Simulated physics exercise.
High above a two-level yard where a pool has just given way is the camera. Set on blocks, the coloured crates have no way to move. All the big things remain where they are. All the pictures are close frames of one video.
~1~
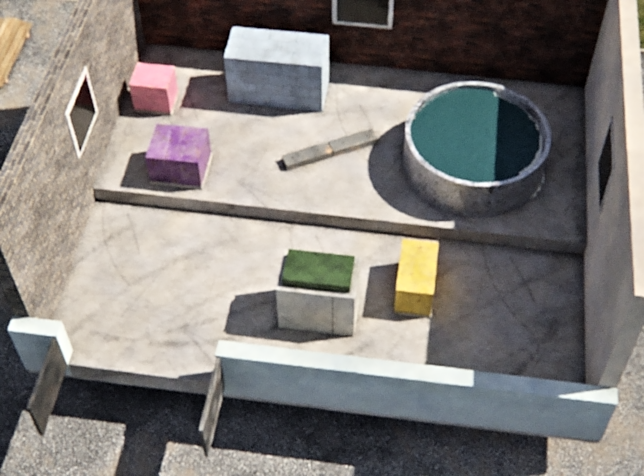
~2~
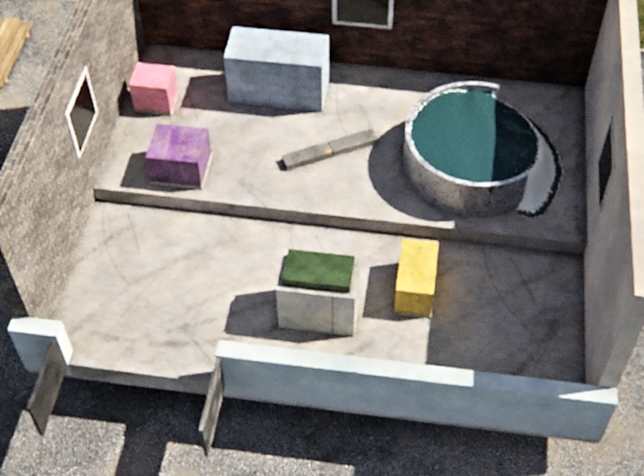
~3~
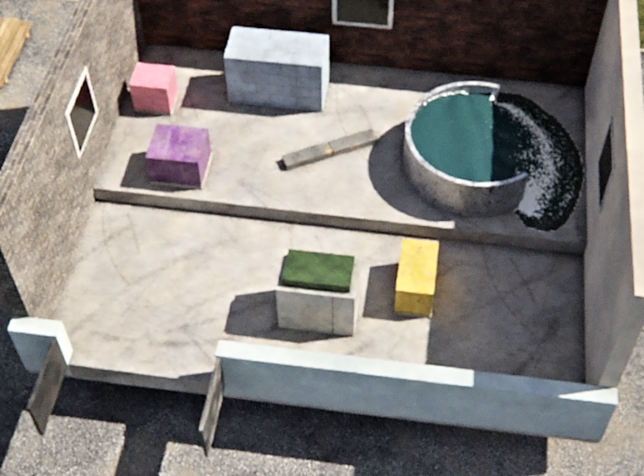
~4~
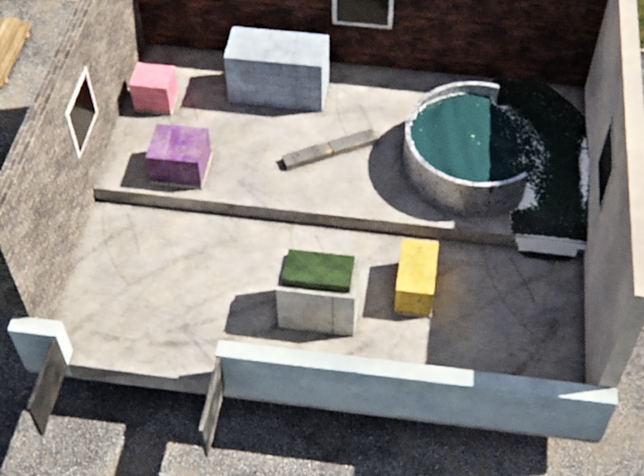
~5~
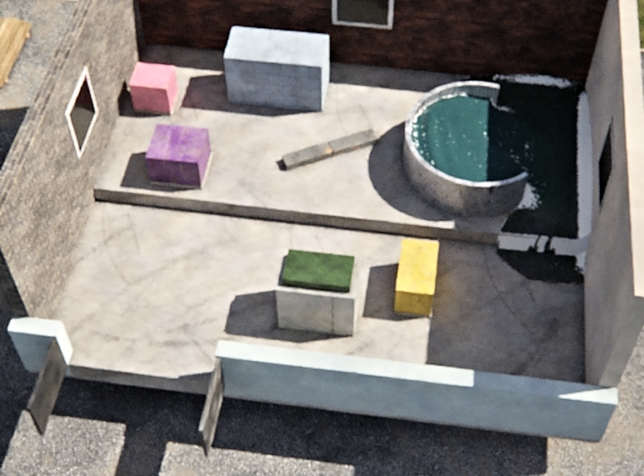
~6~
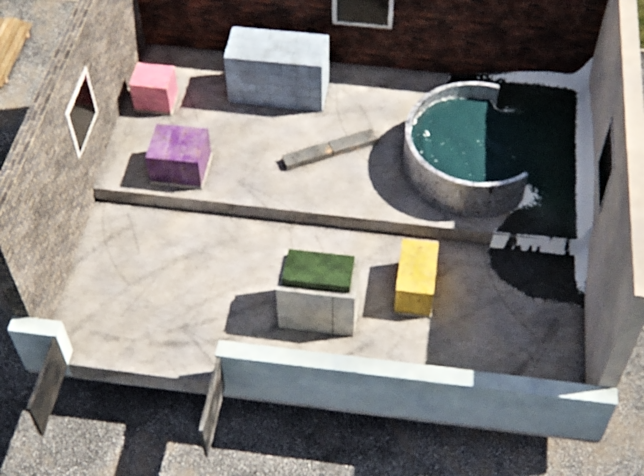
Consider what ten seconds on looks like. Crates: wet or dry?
The yellow crate will be wet; the pink crate will be wet; the purple crate will be wet.
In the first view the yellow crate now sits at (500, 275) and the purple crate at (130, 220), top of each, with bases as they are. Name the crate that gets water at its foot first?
My guess is the one in yellow.
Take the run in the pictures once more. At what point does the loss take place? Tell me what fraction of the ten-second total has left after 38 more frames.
Near 15 in a hundred.
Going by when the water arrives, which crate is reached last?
My guess: The pink one.
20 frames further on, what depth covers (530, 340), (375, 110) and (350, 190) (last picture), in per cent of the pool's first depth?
Respectively near 8, 6 and 0 per cent.
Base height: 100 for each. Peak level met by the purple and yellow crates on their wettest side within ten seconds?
I'd say 160 per cent for the first one and 210 per cent for the second.
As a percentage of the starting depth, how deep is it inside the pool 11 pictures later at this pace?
About 28 %.
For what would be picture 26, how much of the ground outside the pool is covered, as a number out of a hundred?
Near 45 in a hundred.
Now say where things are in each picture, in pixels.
Still water in the pool at (477, 135), in the first frame.
Water pours out at (539, 147) and has run to a hidden place, in the second frame.
The front is at (551, 227), out from the gap at (539, 150), in the third frame.
Water pours out at (538, 151) and has run to (548, 256), in the fourth frame.
The front is at (584, 279), out from the gap at (538, 152), in the fifth frame.
Water pours out at (538, 152) and has run to (584, 302), in the sixth frame.
A moment on, water covers 15 % of the floor; the yellow crate not reached, the pink crate not reached, the purple crate not reached.
Next, water covers 25 % of the floor; the yellow crate not reached, the pink crate not reached, the purple crate not reached.
Then, water covers 45 % of the floor; the yellow crate water round its plinth, the pink crate not reached, the purple crate not reached.
Later, water covers 75 % of the floor; the yellow crate water round its plinth, the pink crate water round its plinth, the purple crate water round its plinth.
In the end, water covers 90 % of the floor; the yellow crate was topped, the pink crate was topped, the purple crate was topped.
